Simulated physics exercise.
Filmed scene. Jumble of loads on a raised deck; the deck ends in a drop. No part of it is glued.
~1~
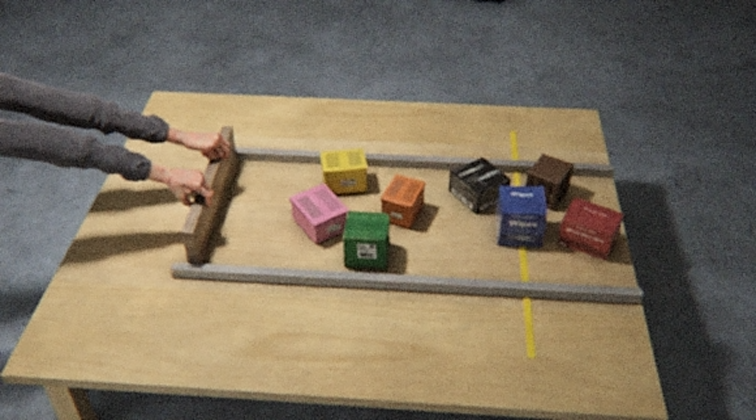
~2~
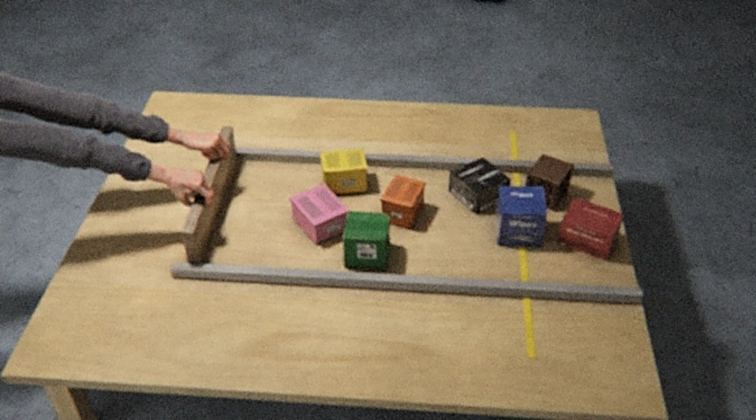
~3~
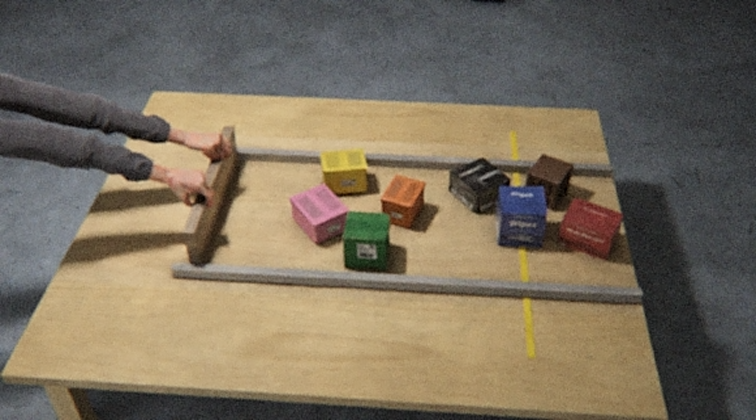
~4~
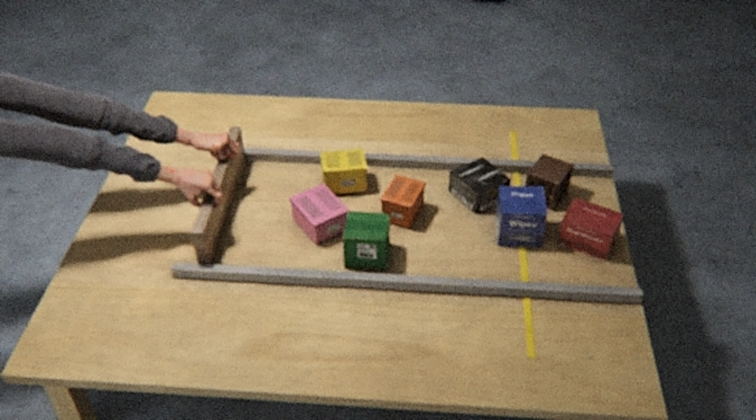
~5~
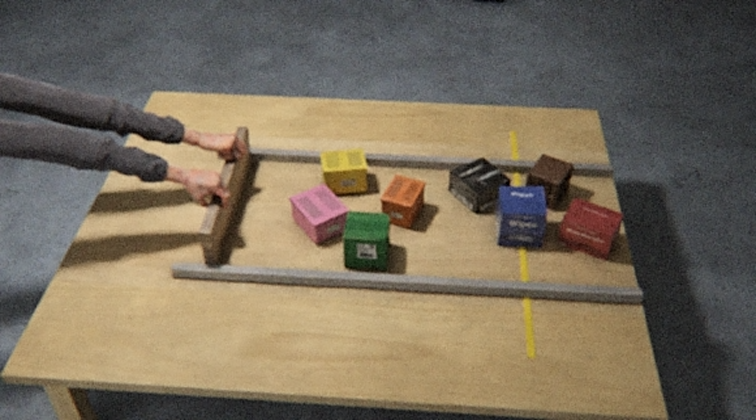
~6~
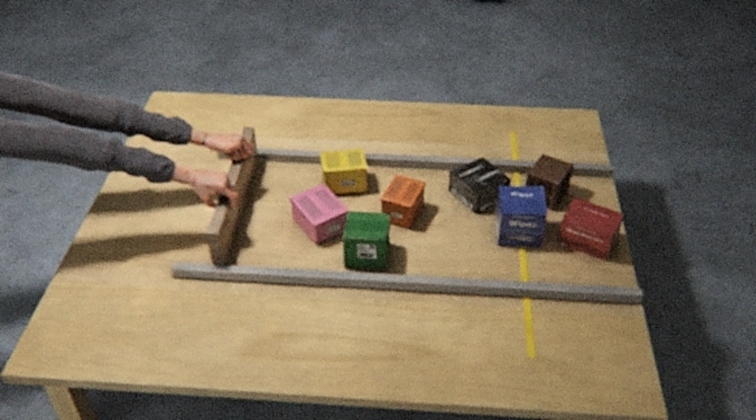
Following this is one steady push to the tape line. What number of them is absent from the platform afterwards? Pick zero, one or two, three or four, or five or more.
One or two of them.
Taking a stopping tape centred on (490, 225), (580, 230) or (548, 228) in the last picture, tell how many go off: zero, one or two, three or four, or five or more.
Just one or two; at least five; three to four.
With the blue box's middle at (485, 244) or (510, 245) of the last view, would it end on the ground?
Result for the blue box: It is still there at position one; it is still there at position two.
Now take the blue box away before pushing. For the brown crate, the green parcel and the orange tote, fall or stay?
Well, the brown crate leaves the top, the green parcel hangs in there, and the orange tote hangs in there.
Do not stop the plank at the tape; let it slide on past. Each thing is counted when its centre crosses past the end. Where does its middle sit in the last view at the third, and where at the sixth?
First roughly (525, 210), later roughly (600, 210).
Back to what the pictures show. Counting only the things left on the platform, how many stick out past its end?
Looks like 1 of them.
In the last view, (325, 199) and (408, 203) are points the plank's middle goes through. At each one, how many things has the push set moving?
That gives 3 for the first and 5 for the second.
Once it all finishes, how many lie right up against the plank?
So the total is 3.
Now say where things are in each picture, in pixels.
The first frame shows red box (591, 229); brown crate (548, 182); blue box (520, 216); plank (212, 193); tape (521, 227).
The second frame shows brown crate (548, 182); plank (212, 193).
The third frame shows blue box (520, 216); pink tote (320, 214).
The fourth frame shows red box (591, 229); green parcel (367, 240).
The fifth frame shows brown crate (548, 182); yellow tote (344, 173).
The sixth frame shows red box (591, 229); brown crate (548, 182); blue box (520, 216); plank (235, 194); tape (521, 227).
Early on, none off yet; red box at rest near (591, 229); brown crate at rest near (548, 182); blue box at rest near (520, 216).
Finally, the number that fall off is one or two; lost, brown crate and red box.
